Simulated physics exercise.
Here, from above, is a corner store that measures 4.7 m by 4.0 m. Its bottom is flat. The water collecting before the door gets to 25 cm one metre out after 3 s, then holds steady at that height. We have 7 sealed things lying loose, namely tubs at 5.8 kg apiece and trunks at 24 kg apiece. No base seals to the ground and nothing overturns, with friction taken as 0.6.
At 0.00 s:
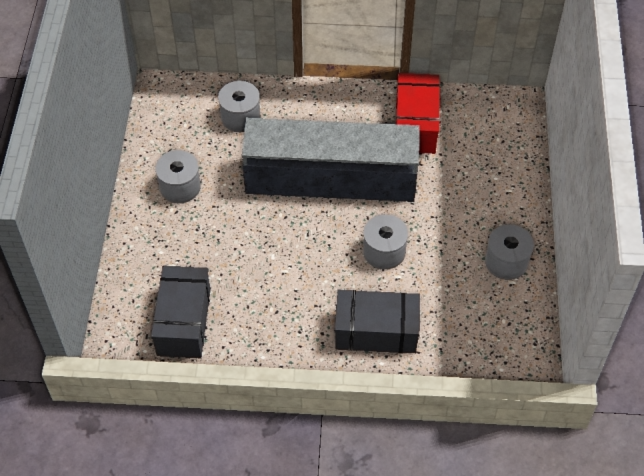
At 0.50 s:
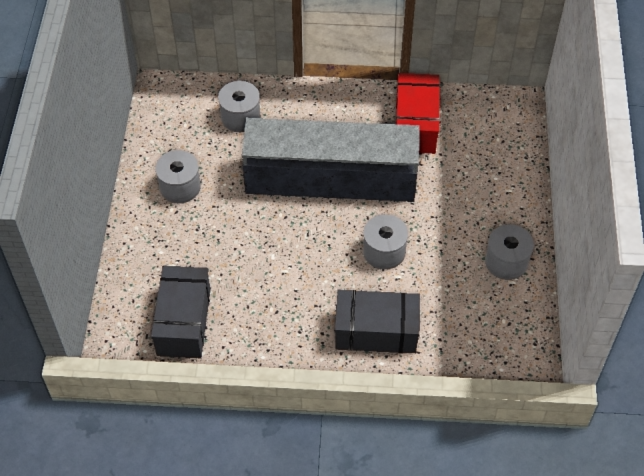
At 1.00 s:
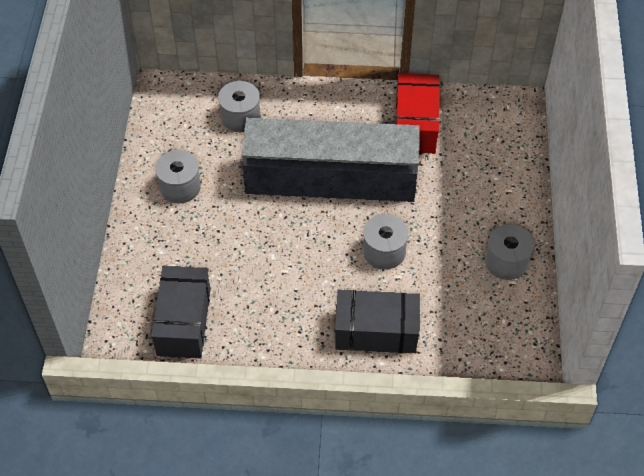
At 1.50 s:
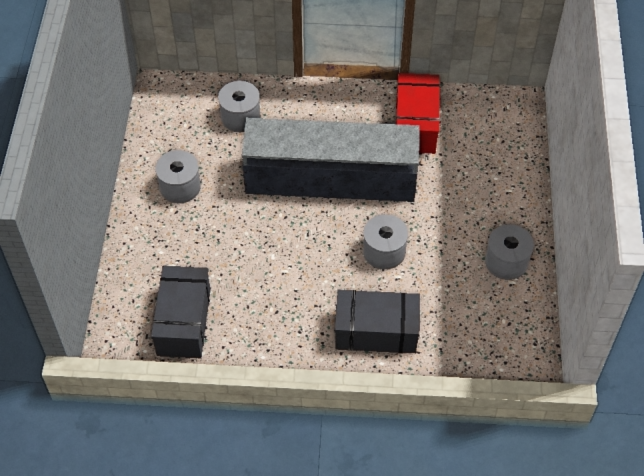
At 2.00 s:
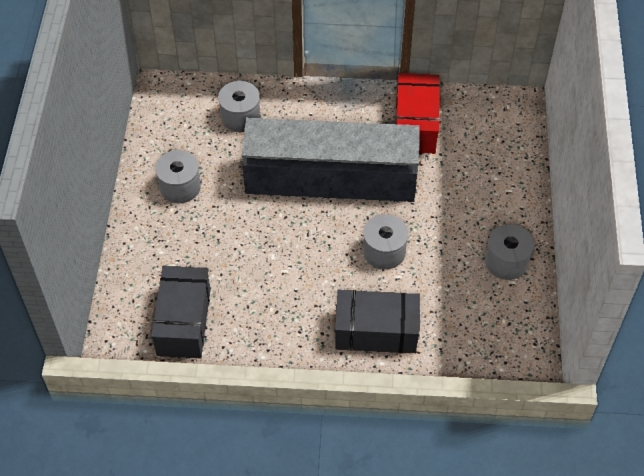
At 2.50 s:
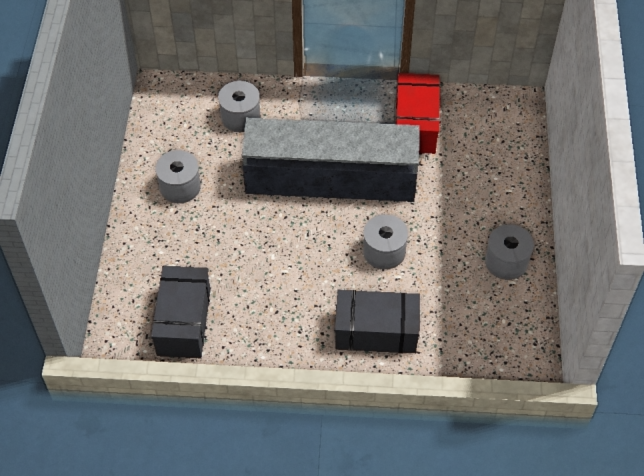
Water spreads around the outside of a walled room and rises behind its doorway, then seeps onto the speckled floor near the red trunk, while the trunk, long counter, grey tubs and dark trunks all stay still.
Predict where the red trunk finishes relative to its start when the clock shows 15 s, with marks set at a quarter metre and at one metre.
It should cover a short stretch.
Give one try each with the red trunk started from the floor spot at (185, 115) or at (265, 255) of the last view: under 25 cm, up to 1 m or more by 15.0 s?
The first start leaves it well away, the second leaves it slightly displaced.
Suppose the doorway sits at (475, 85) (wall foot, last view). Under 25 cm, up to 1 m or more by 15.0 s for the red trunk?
In that case the red trunk moves a short way.
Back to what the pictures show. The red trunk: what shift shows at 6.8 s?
80 cm or so by then.
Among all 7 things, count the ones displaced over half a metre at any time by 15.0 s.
The answer here is 7.
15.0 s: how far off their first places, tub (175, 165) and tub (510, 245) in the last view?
140 cm, 30 cm.
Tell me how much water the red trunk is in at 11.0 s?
11 cm or so.
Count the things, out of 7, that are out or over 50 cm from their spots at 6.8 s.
3 in all.
After 3.5 s the red trunk is near (426, 100), 0.1 m from its start, aground; 0 afloat.
After 6.8 s the red trunk is near (485, 82), 0.8 m from its start, afloat; 2 afloat.
After 11.0 s the red trunk is near (500, 93), 0.9 m from its start, afloat; 5 afloat.
After 15.0 s the red trunk is near (489, 98), 0.8 m from its start, afloat; 7 afloat.
